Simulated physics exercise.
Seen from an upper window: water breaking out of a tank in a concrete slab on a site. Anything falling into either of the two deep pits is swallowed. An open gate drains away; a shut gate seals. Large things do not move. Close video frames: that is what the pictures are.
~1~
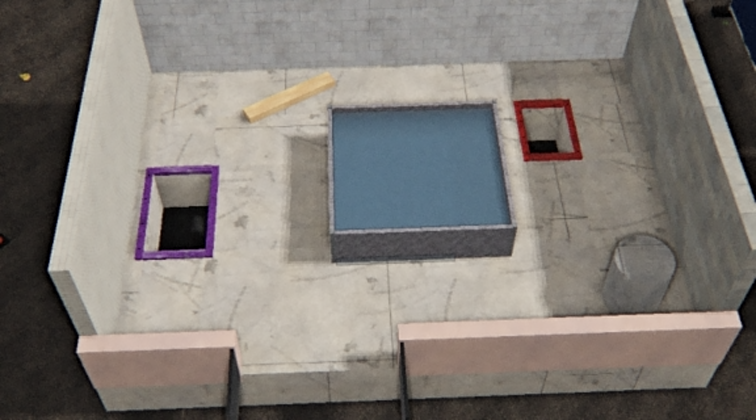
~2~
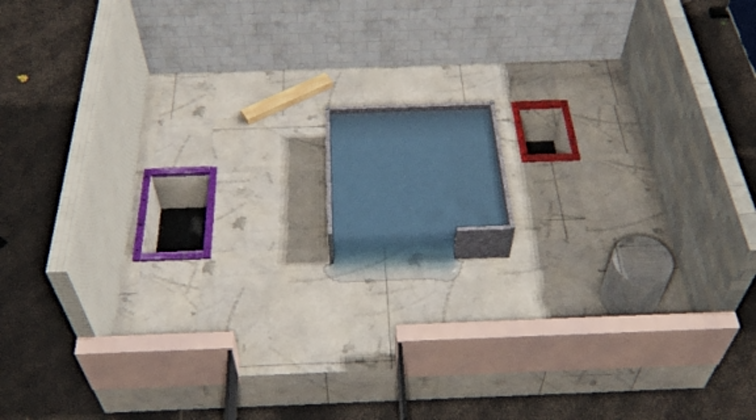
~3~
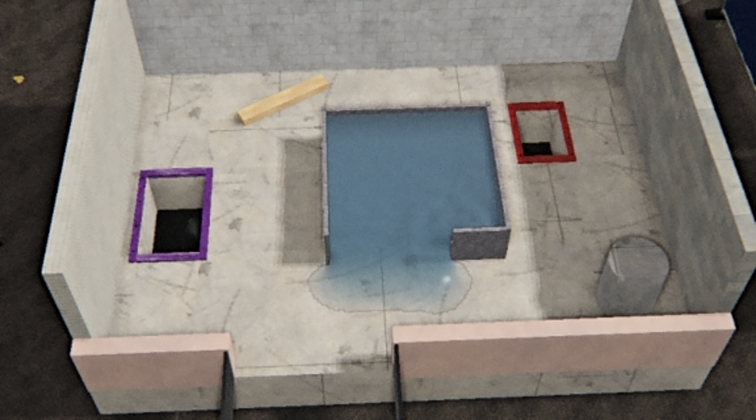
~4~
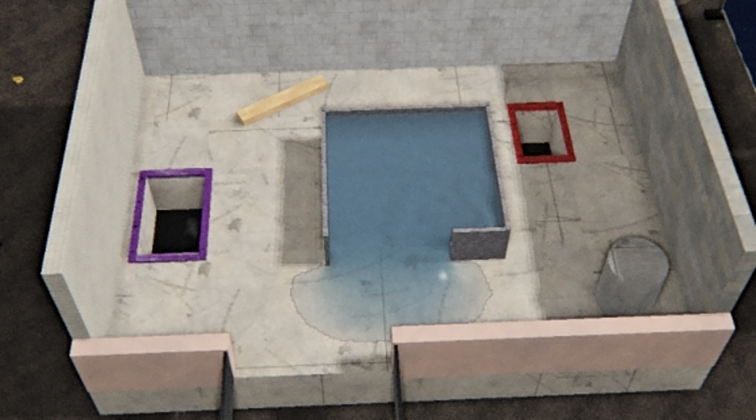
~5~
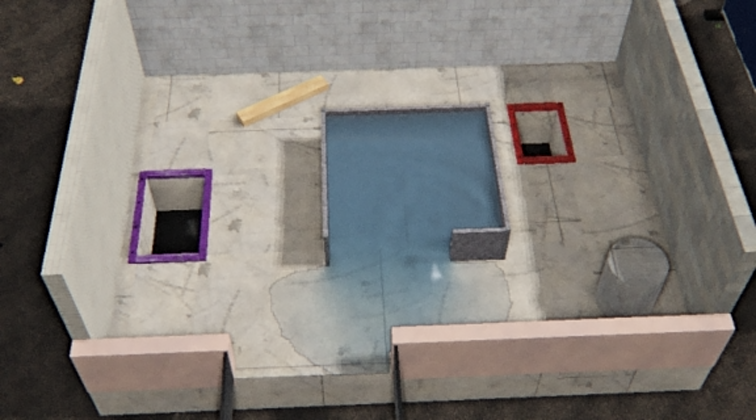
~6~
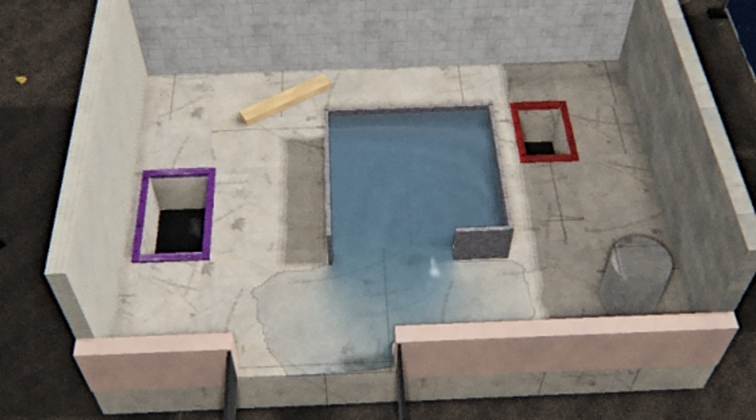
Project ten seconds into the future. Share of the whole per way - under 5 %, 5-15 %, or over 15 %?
The gate drains a share exceeding fifteen per cent; the purple pit drains a share short of five per cent; the red pit drains a share short of five per cent.
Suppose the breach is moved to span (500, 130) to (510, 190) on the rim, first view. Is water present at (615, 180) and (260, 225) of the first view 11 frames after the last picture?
Result, point by point: Inundated; unwetted.
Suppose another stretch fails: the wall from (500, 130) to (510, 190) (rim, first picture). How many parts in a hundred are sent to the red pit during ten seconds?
Red takes 10 in a hundred.
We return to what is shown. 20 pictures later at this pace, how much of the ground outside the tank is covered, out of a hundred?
Estimated share: About 40 %.
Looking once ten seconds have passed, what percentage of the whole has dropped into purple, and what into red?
About 0 %, then about 2 %.
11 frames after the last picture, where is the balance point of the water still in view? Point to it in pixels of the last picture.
Somewhere near (416, 240).
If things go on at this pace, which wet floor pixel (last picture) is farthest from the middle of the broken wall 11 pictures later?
My pick would be pixel (692, 342).
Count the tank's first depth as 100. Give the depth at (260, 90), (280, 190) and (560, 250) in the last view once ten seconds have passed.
Estimated readings in sequence: 2, 0, 6 percent.
A moment on, water covers 15 % of the floor; the gate 6 %, the purple pit 0 %, the red pit 0 %.
Next, water covers 25 % of the floor; the gate 17 %, the purple pit 0 %, the red pit 0 %.
Then, water covers 40 % of the floor; the gate 31 %, the purple pit 0 %, the red pit 0 %.
Later, water covers 55 % of the floor; the gate 44 %, the purple pit 0 %, the red pit 0 %.
In the end, water covers 75 % of the floor; the gate 53 %, the purple pit 0 %, the red pit 1 %.
